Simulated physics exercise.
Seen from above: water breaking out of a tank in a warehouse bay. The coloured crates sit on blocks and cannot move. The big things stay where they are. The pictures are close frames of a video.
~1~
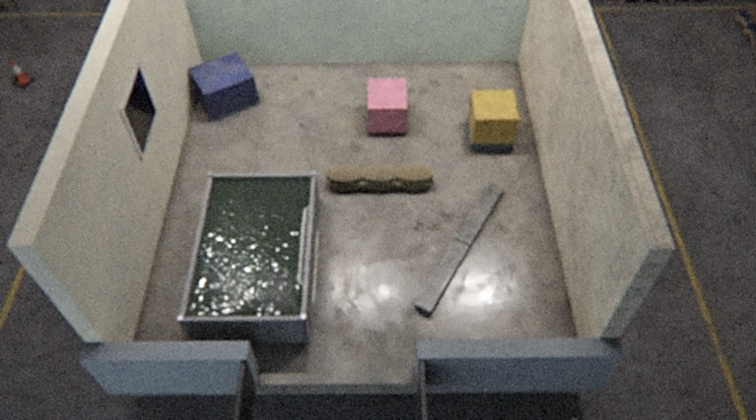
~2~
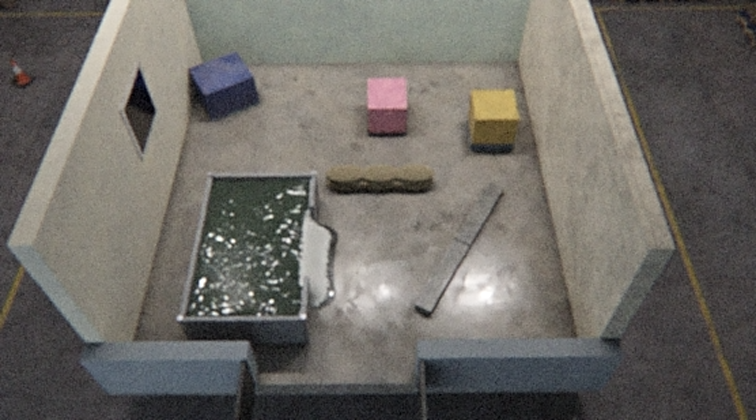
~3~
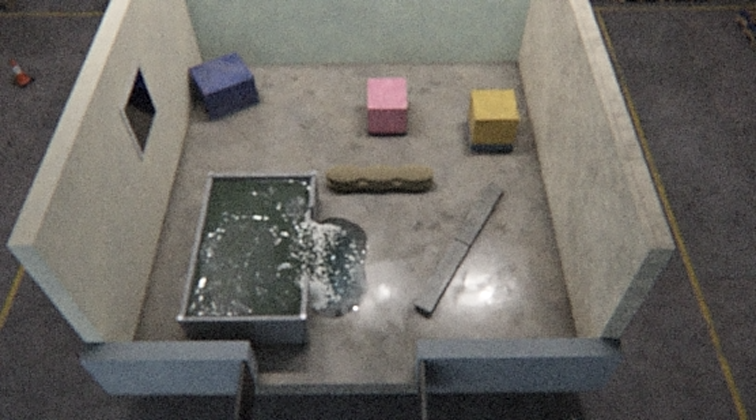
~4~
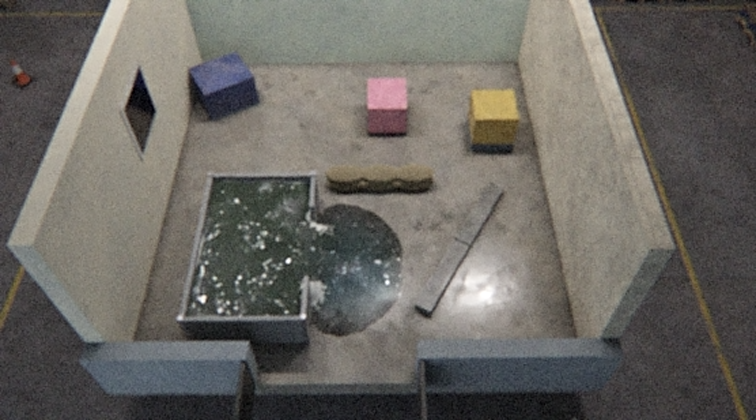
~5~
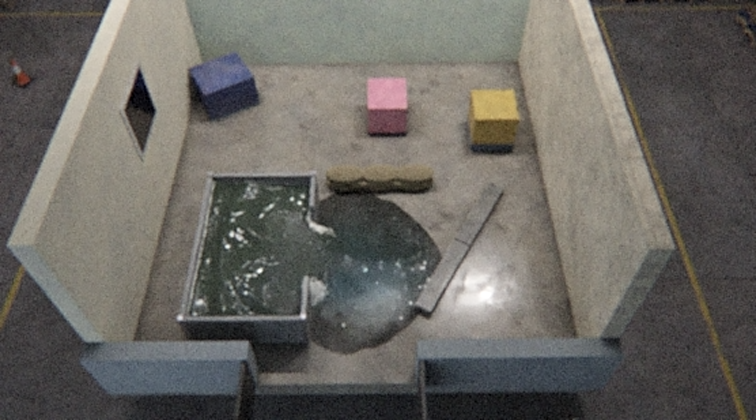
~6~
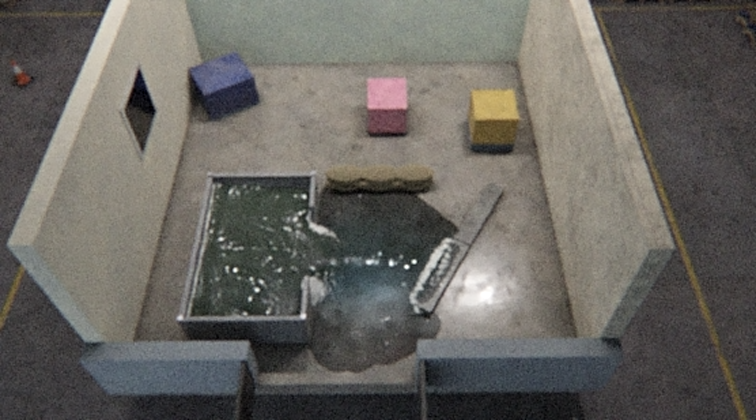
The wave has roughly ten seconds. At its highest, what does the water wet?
The yellow crate is soaked; the blue crate is soaked; the pink crate is soaked.
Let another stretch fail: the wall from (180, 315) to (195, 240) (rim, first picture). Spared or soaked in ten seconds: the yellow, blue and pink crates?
Then: The yellow crate is safe; the blue crate gets wet; the pink crate is wetted.
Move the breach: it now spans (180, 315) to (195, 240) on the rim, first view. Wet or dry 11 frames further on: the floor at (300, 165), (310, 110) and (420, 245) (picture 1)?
As listed: No water, free of water, no water.
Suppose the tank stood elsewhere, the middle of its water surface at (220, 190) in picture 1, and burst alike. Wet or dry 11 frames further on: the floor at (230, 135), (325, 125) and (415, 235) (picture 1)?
As listed: Free of water, covered, flooded.
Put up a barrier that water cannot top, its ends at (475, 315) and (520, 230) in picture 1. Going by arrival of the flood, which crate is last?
That is the blue one.
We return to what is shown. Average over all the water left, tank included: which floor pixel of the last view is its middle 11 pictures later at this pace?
Close to (361, 258).
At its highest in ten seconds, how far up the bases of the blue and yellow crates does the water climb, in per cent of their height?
In turn 160 and 160 per cent.
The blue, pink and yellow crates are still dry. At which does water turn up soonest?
The yellow crate.
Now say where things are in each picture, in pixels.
Still water in the water tank at (254, 244), in the first picture.
The front is at (318, 304), out from the gap at (310, 259), in the second picture.
Water pours out at (310, 259) and has run to (358, 296), in the third picture.
Water pours out at (310, 259) and has run to (397, 281), in the fourth picture.
The front is at (435, 273), out from the gap at (310, 259), in the fifth picture.
Water pours out at (310, 259) and has run to (457, 235), in the sixth picture.
A moment on, water covers 30 % of the floor; the yellow crate not reached, the blue crate not reached, the pink crate not reached.
Next, water covers 35 % of the floor; the yellow crate water round its plinth, the blue crate not reached, the pink crate not reached.
Then, water covers 50 % of the floor; the yellow crate water round its plinth, the blue crate not reached, the pink crate water round its plinth.
Later, water covers 65 % of the floor; the yellow crate water round its plinth, the blue crate not reached, the pink crate water round its plinth.
In the end, water covers 85 % of the floor; the yellow crate was topped, the blue crate was topped, the pink crate was topped.
